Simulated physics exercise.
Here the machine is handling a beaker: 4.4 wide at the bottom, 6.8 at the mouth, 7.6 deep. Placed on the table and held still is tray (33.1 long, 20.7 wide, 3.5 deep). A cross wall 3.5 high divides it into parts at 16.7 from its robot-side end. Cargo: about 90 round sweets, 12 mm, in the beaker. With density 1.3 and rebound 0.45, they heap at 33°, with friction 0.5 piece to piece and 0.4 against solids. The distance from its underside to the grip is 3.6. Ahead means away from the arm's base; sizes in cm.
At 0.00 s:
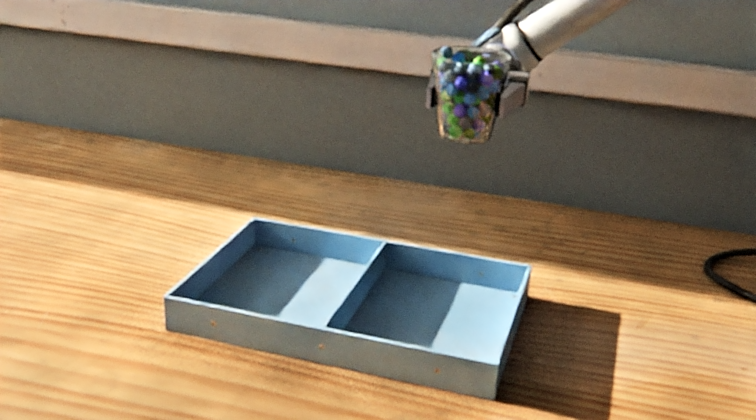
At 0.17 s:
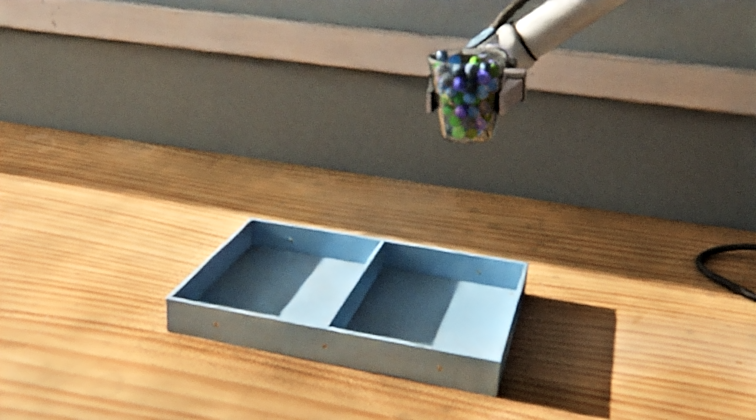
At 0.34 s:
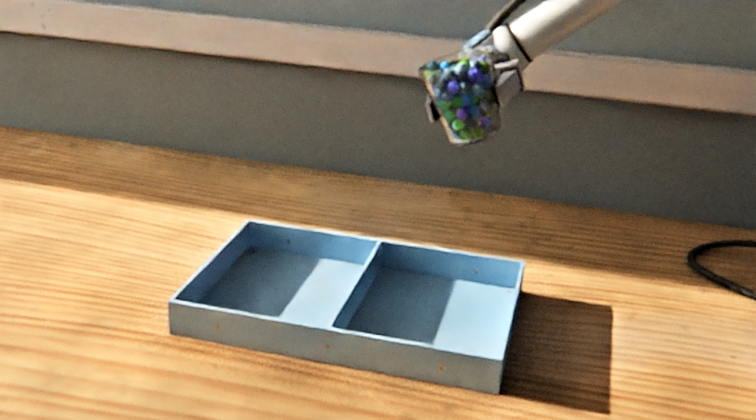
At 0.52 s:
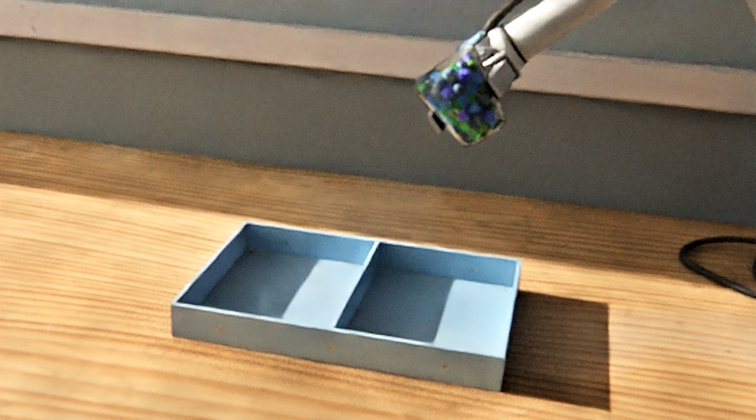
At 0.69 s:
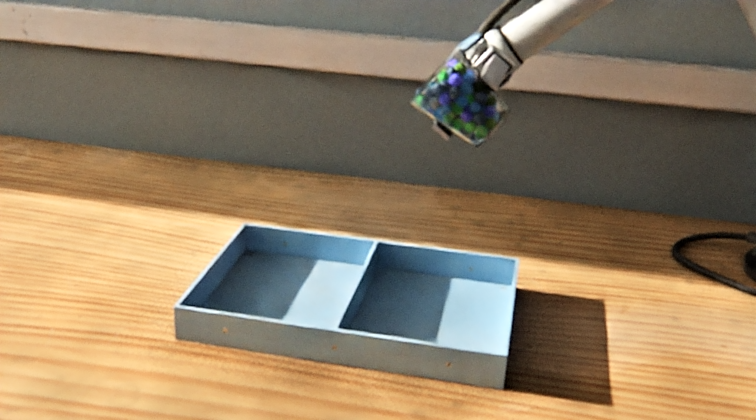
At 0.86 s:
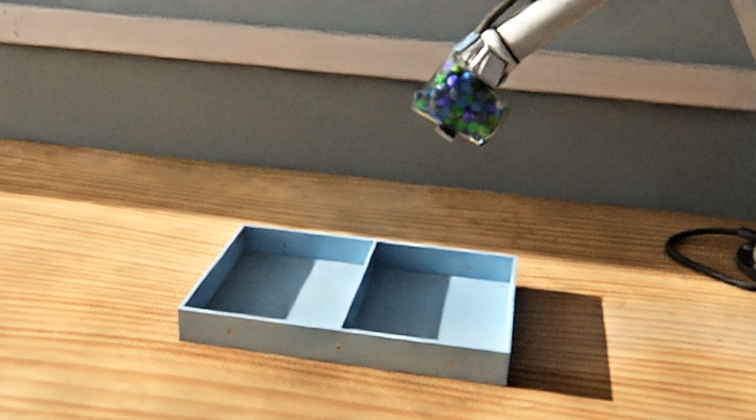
To begin with, a robot gripper holds a clear beaker of small round multicolored sweets upright above a wooden table, where a blue divided tray rests. The gripper then steadily tilts the beaker forward until it leans steeply, the sweets shifting toward its lower side but remaining inside.
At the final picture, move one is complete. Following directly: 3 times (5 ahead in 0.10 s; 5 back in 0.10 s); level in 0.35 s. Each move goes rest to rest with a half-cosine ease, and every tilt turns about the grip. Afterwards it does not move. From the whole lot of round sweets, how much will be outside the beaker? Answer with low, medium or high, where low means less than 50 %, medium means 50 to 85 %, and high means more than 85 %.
Medium.
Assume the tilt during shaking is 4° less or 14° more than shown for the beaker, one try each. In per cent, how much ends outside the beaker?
70 and 95 %.
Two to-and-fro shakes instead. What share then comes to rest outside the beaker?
Result: Approximately 70 per cent.
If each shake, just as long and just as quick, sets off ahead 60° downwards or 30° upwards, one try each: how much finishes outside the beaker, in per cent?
It comes to around 25 per cent on the first try and around 100 per cent on the second.
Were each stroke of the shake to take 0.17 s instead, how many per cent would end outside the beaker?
I'd expect some 35 per cent.
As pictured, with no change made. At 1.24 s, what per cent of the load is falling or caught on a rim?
My guess is some 14 in a hundred.
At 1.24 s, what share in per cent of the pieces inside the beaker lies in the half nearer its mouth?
Share in the mouth half: About 90 %.
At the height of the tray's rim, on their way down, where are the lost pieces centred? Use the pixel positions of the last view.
I'd say somewhere around (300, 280).
After 1.24 s, tilted 58° forward, highest piece 28 above the table; 37 in the beaker, 33 in the far-side part, 6 in the robot-side part, 1 on the table or floor, 13 in flight or on a rim.
After 1.62 s, tilted 33° forward, highest piece 27 above the table; 44 in the far-side part, 24 in the beaker, 12 in the robot-side part, 7 on the table or floor, 3 in flight or on a rim.
After 2.01 s, level, highest piece 27 above the table; 45 in the far-side part, 24 in the beaker, 14 in the robot-side part, 7 on the table or floor.
After 3.06 s, level, highest piece 27 above the table; 45 in the far-side part, 24 in the beaker, 14 in the robot-side part, 7 on the table or floor.
At rest, 45 in the far-side part, 24 in the beaker, 14 in the robot-side part, 7 on the table or floor. That is 73 % outside the beaker.
